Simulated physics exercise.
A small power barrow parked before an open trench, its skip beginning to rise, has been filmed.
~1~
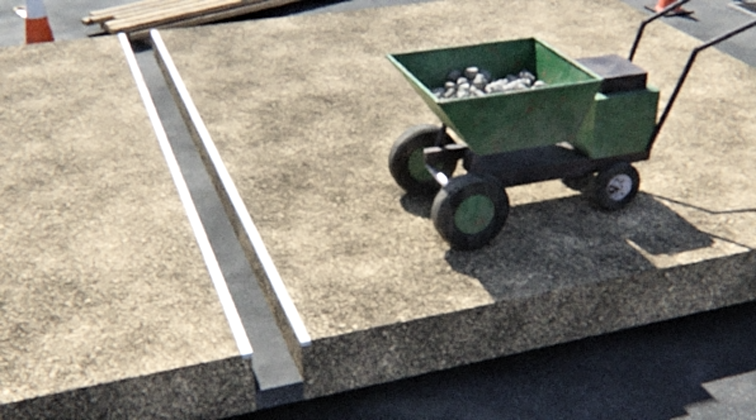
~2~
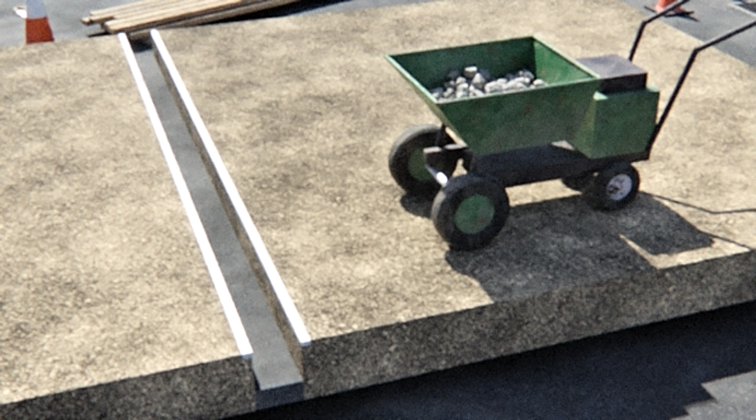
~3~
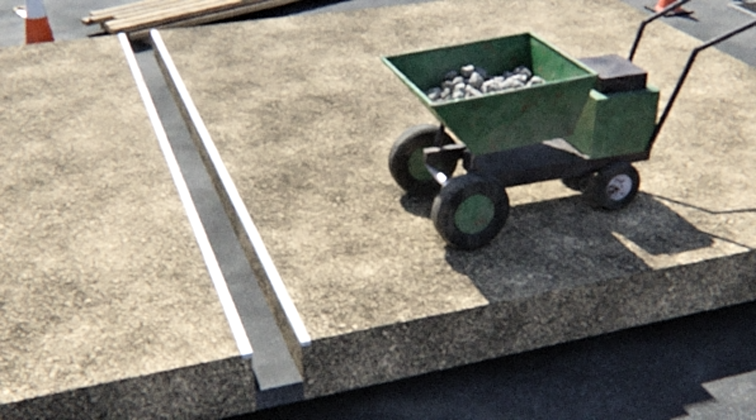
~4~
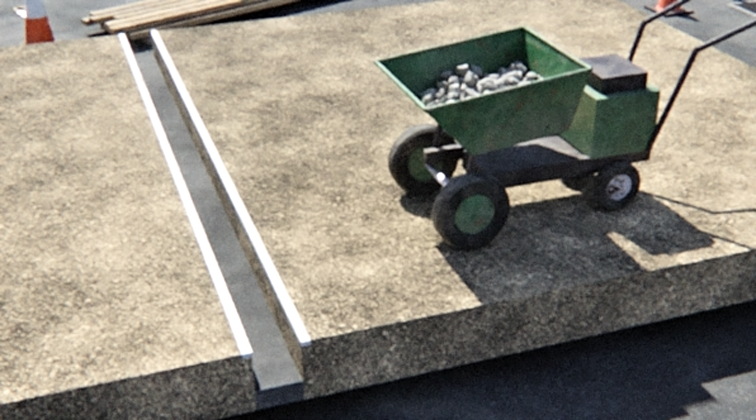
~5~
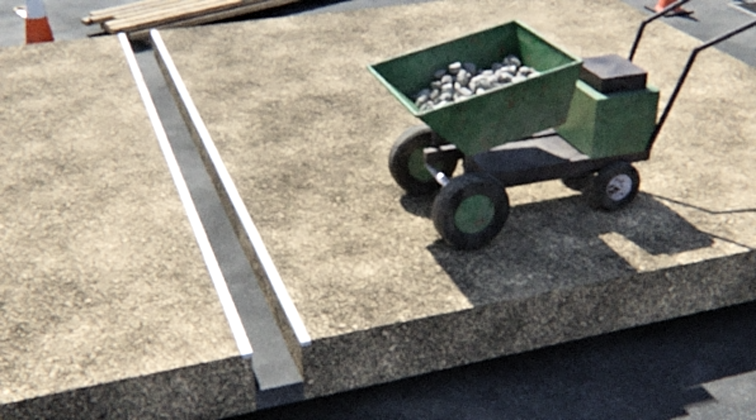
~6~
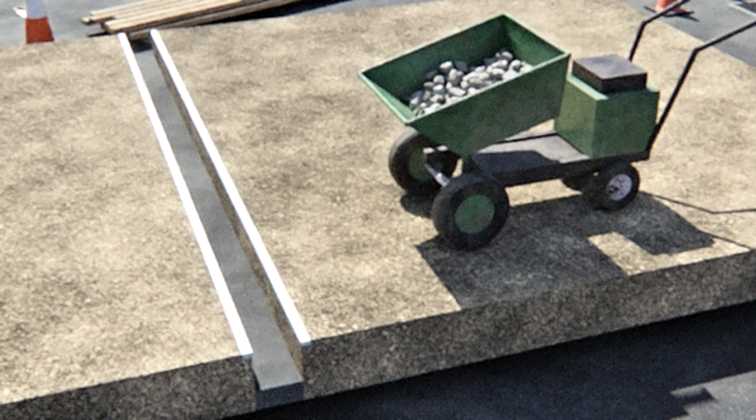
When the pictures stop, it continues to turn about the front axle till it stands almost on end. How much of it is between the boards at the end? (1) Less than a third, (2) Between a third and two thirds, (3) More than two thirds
(1) Less than a third.
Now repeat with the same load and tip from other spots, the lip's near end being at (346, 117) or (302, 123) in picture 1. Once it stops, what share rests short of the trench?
Some 0 % then some 0 %.
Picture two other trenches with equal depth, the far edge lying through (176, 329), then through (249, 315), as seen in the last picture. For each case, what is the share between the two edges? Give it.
Roughly 20 % first, 20 % second.
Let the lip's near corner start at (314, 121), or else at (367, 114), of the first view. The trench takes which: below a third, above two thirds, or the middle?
So the first position comes out as below one third, the second as above two thirds.
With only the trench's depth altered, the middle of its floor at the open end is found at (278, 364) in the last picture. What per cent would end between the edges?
About 20 percent.
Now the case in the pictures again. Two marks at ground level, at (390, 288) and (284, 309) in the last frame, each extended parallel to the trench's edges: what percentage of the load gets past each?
About 70 and 20 per cent.
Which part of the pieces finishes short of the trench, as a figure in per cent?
Result: Close to 50 %.
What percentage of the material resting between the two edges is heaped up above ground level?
Roughly 0 percent of them.
Shortly afterwards, skip tipped steeply; the whole lot in the skip.
Next, skip tipped right over; the bulk in the skip; a little short of the trench.
Some moments later, skip tipped right over; near a third in the skip; near half short of the trench; a little in or heaped over the trench; only a few beyond it.
In the end, skip tipped right over; near a third in the skip; near half short of the trench; near a quarter in or heaped over the trench; only a few beyond it.
